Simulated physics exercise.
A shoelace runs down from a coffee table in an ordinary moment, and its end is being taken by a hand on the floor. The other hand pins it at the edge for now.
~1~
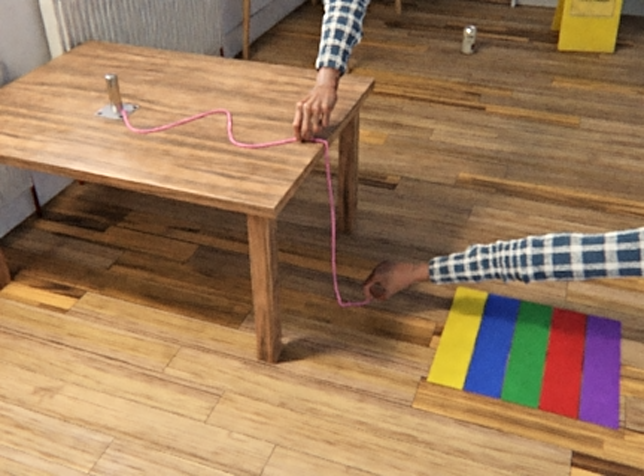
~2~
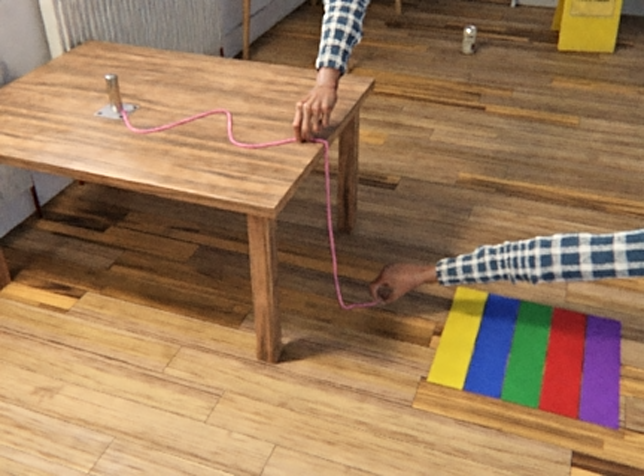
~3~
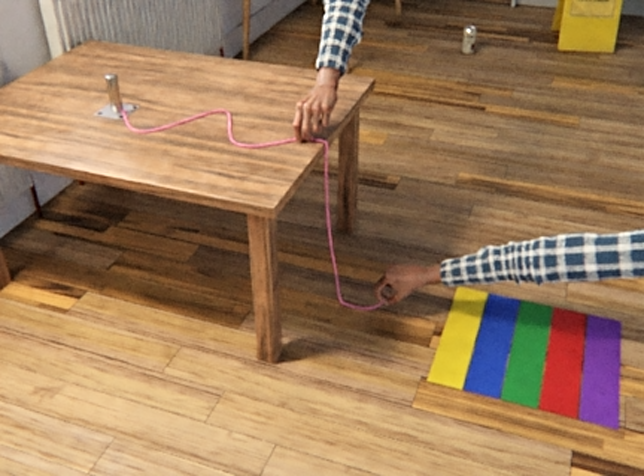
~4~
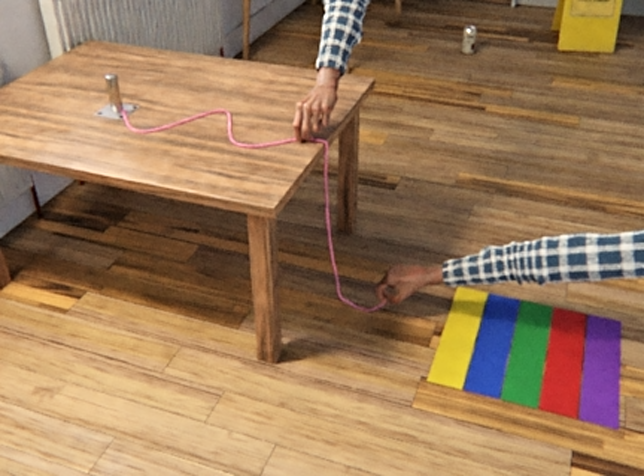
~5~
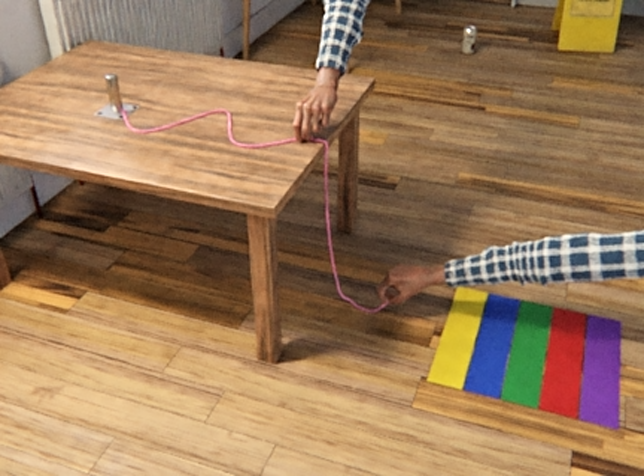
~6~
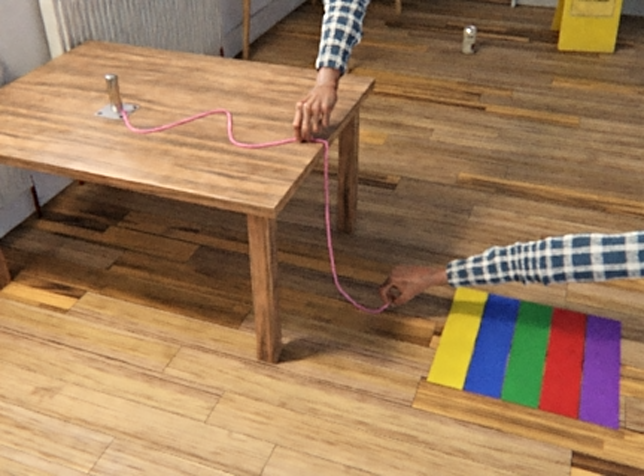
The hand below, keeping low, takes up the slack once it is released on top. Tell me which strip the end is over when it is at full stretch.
It is over the purple strip.
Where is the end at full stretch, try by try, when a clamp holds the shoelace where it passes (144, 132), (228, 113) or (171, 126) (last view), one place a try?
Readings in order - (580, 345), (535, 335), (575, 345).
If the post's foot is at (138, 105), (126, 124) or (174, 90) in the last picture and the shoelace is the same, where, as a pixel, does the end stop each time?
Roughly (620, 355), (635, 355) and (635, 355), try by try.
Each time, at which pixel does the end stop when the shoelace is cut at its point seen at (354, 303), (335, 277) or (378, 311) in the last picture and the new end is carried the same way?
The pixels come out at around (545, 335), (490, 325) and (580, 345), one per try.
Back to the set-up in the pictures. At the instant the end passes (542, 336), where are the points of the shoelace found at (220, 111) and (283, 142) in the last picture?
First point (254, 129), second point (342, 193).
Soon after, end near (542, 336); over green.
Then, end near (582, 345); over red.
At full stretch, end near (605, 351); over purple. It gets as far as the purple strip.
